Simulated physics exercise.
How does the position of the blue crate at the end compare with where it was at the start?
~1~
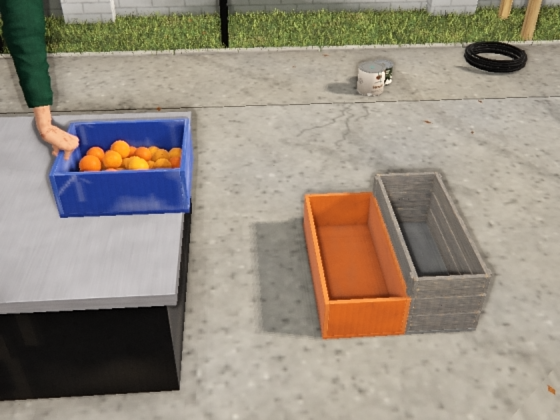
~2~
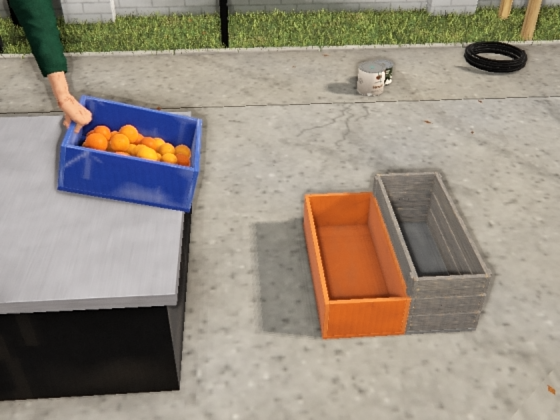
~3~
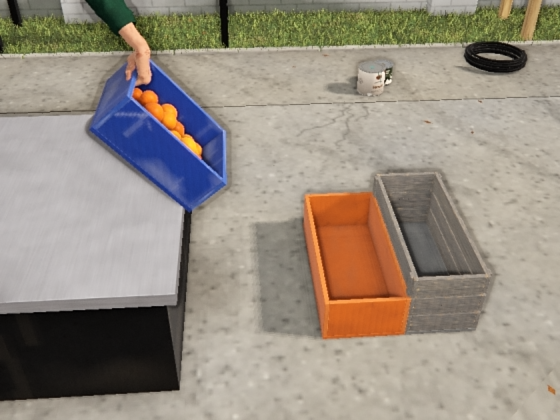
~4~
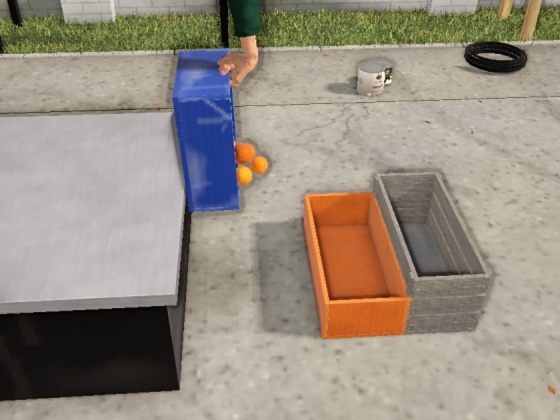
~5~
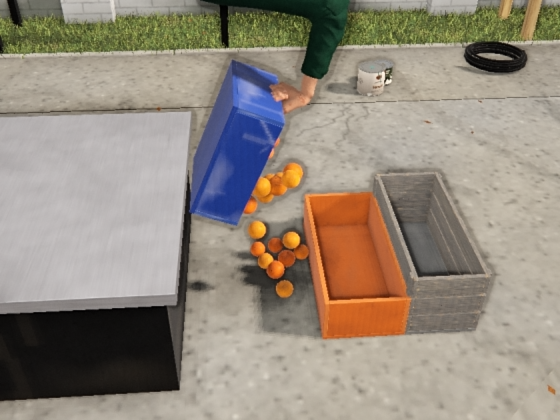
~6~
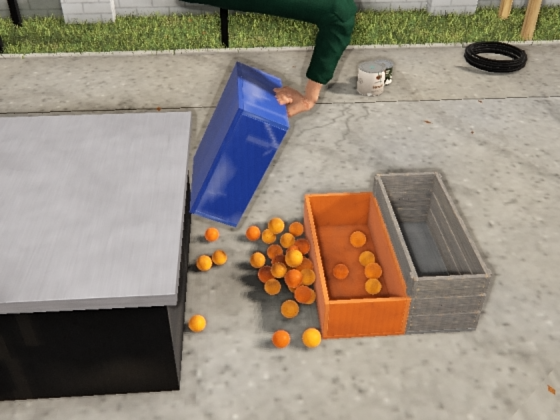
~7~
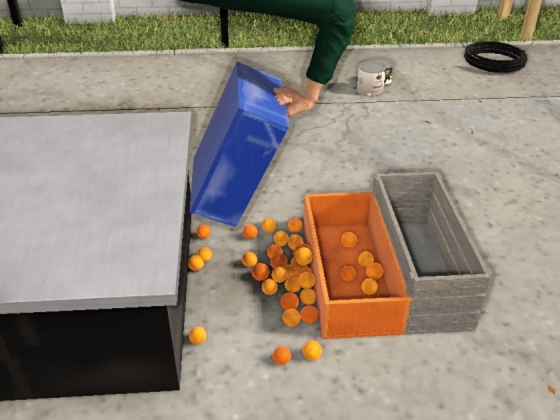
At the start the blue crate sits upright on the bench, and by the end it is farther right, held steeply tipped just past the edge of the bench.
A hand tips a blue crate of oranges, spilling most onto the ground and some into an orange box.
